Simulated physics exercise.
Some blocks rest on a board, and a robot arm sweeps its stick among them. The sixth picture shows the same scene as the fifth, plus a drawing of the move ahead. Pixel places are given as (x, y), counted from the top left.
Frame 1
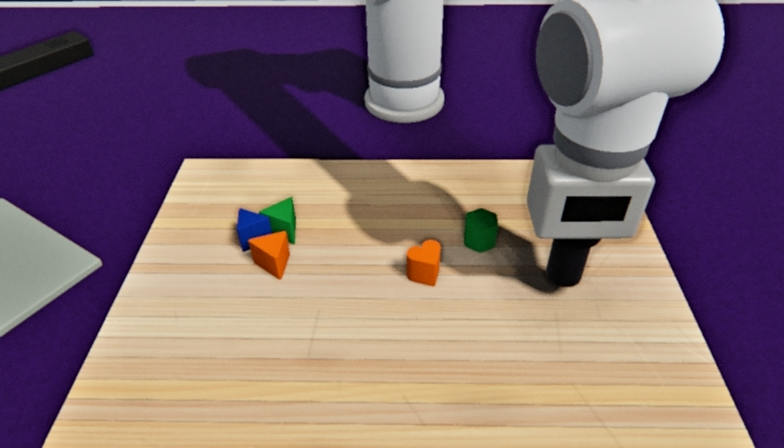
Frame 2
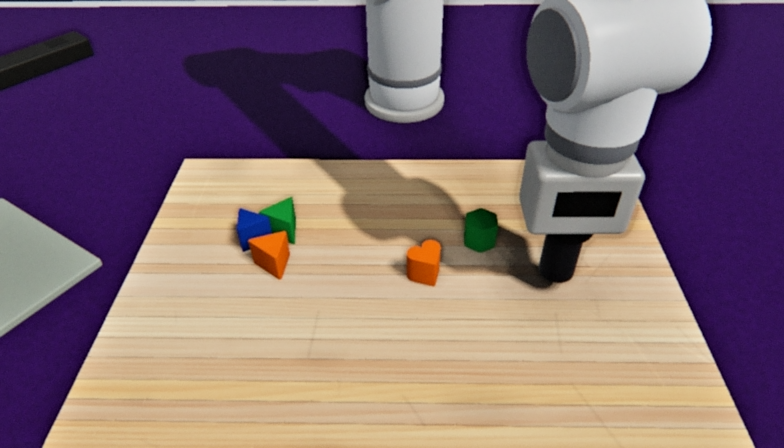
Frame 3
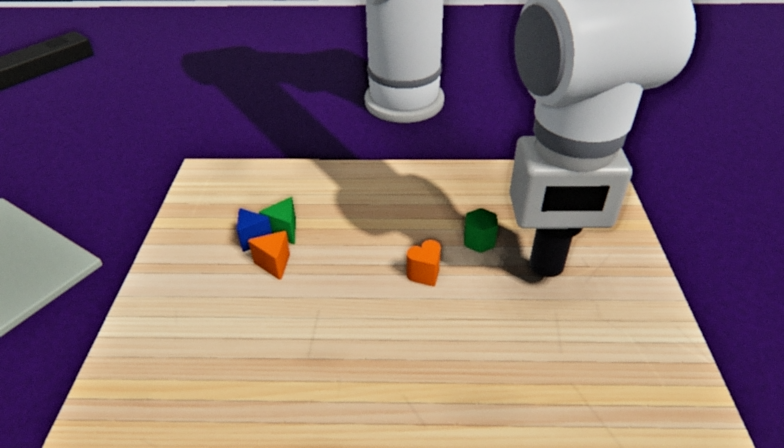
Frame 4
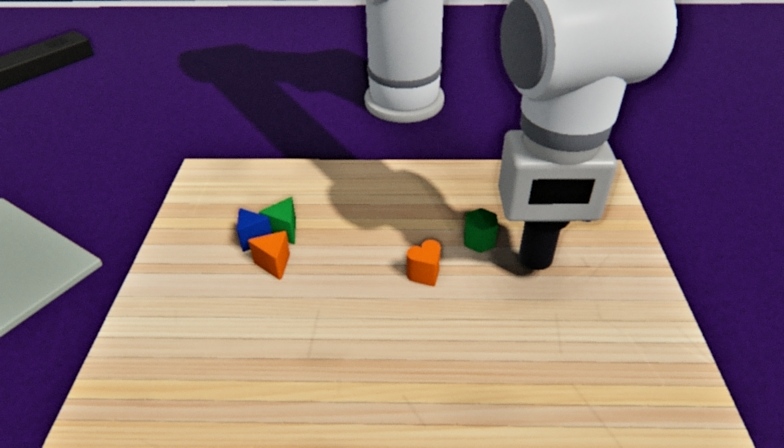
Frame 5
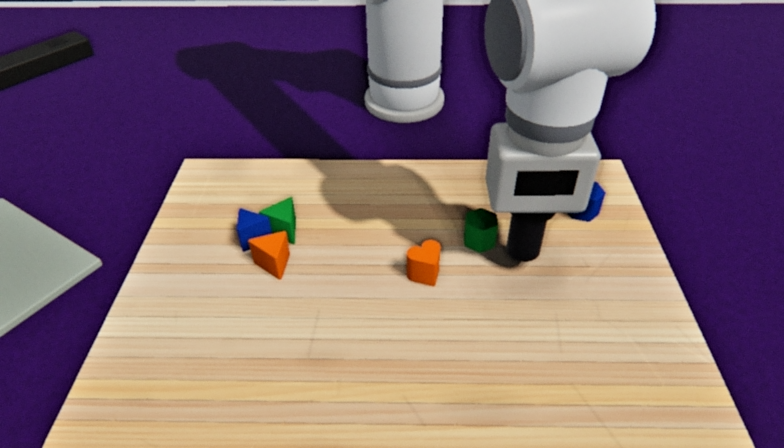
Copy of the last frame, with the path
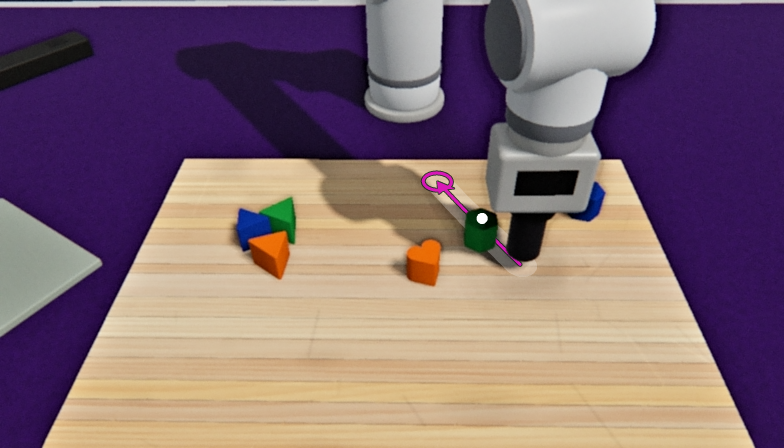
On a wooden board, a robot arm slowly moves its black stick left toward a green block, while the scattered blocks stay still.
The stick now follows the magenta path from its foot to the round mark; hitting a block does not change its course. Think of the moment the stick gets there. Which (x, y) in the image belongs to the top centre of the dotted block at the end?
The middle of its top is at (442, 199).
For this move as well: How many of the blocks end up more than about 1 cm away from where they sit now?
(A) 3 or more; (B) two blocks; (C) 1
The answer is C.
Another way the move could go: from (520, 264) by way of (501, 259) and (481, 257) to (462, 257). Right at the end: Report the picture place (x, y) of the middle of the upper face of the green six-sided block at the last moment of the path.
Pixel (462, 211).
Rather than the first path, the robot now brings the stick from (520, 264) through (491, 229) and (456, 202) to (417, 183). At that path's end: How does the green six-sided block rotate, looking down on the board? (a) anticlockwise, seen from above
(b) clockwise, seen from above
I'll go with a - anticlockwise, seen from above.
The line goes in a line from (520, 264) to (437, 181); the dot is on the green six-sided block.
What follows on the original path. One third of the way, stick at (490, 219); green six-sided block at (459, 207), turned 45° anticlockwise.
Two thirds of the way, stick at (462, 192); green six-sided block at (442, 199), turned 105° anticlockwise.
At the end, stick at (438, 168); green six-sided block at (442, 199), turned 105° anticlockwise.
